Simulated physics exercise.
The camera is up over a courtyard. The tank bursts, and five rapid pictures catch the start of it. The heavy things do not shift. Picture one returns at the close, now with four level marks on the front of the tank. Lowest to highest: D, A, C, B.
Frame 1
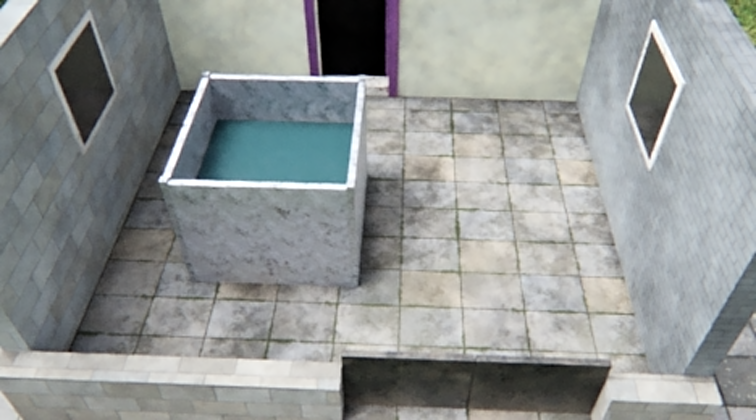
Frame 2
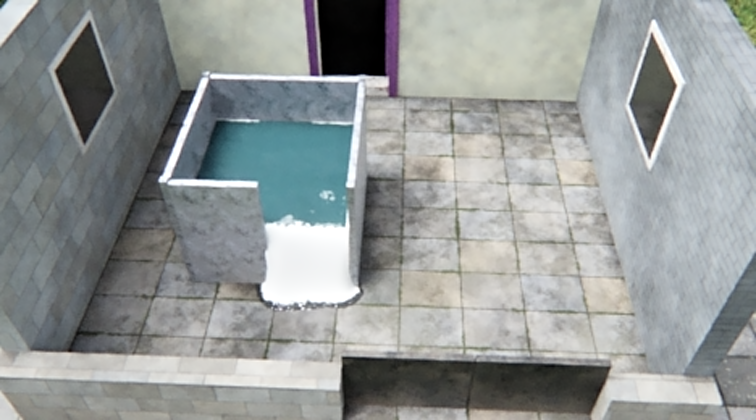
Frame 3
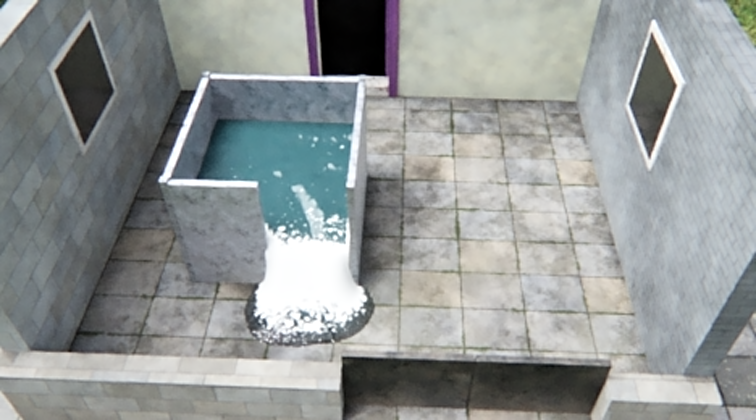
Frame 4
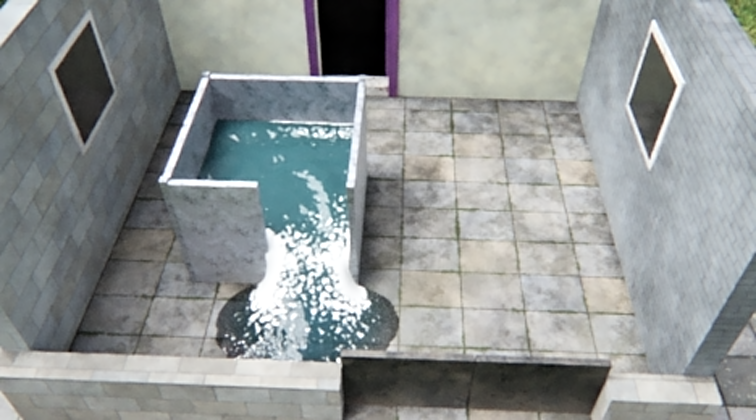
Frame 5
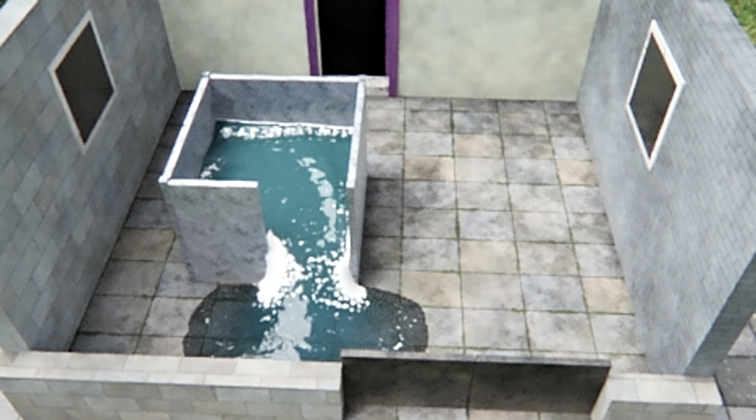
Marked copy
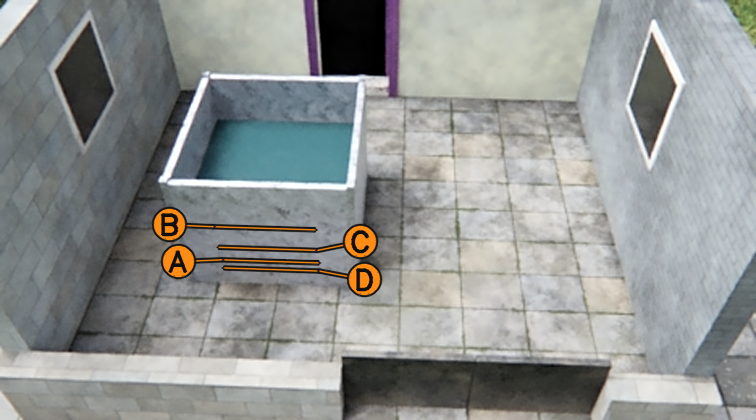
In a walled courtyard, part of a tank's front wall disappears and water pours across the paving.
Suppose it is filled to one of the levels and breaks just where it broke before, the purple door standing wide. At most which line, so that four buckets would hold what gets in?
Take B.
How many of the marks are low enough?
All four.
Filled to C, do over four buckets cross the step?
No, not at all.
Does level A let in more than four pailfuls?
No, that is safe.
In orange, A at (270, 261); B at (264, 228); C at (267, 248); D at (271, 269); from the bottom up D, A, C, B.
With A, nothing gets over.
With B, a bucket or two gets in.
With C, nothing gets over.
With D, nothing gets over.
